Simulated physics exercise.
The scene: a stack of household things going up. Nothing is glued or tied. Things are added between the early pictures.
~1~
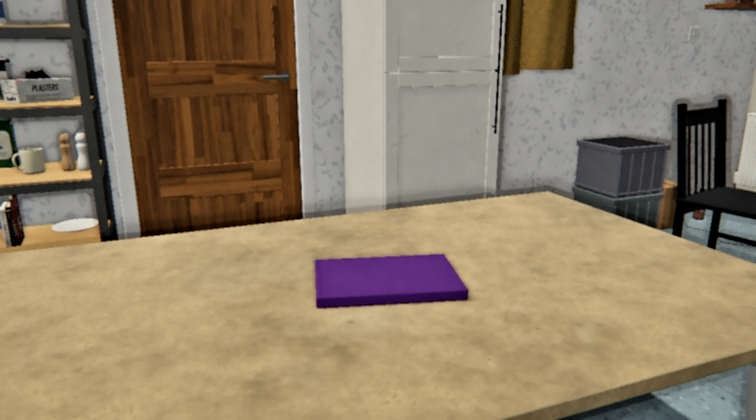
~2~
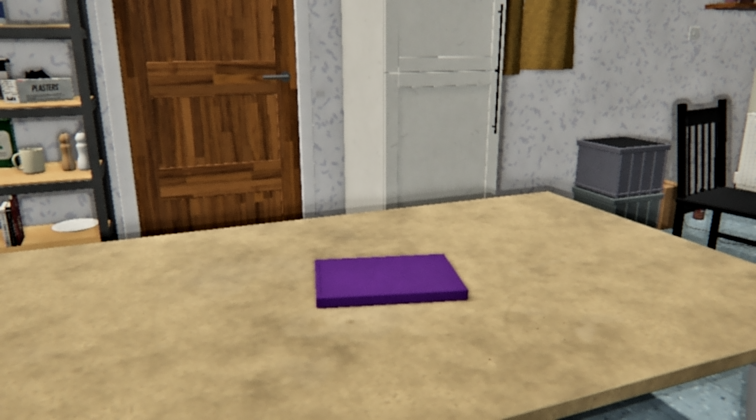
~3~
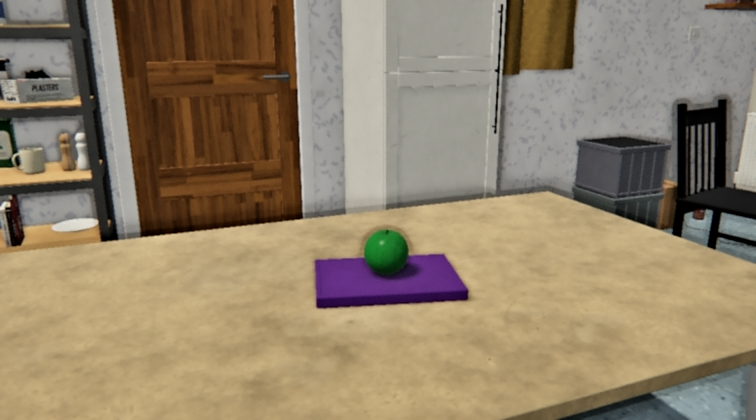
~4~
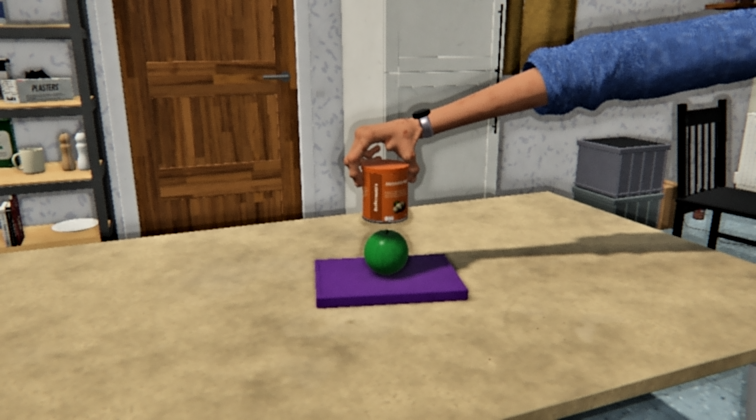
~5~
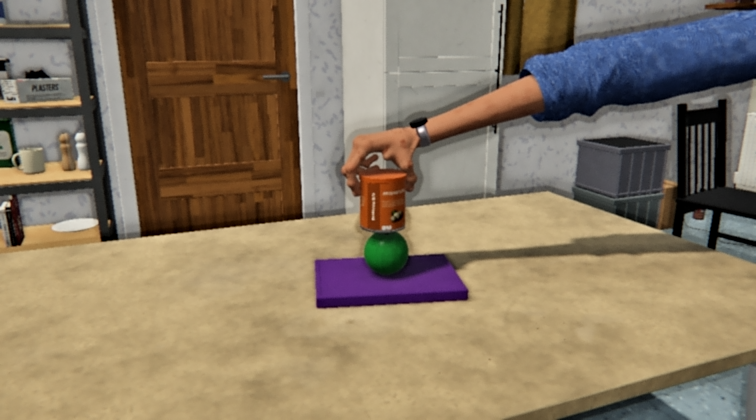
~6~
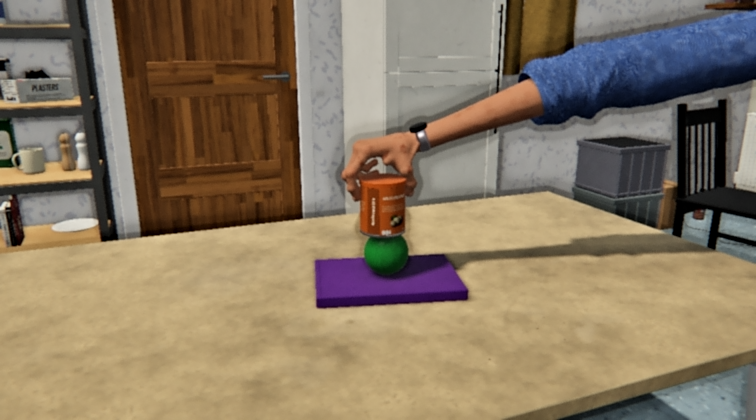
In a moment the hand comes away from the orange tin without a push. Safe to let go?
In the end the pile gives way.
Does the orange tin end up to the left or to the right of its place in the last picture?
It goes to the left.
Then, 0.50 s after the last picture, orange tin now fallen.
Then, 0.70 s after the last picture, things are still on the move.
Then, 1.00 s after the last picture, as before.
At rest, fallen, orange tin; the other 2 in place. Seen from the same camera at the end, orange tin near (218, 285). The pile loses its balance.
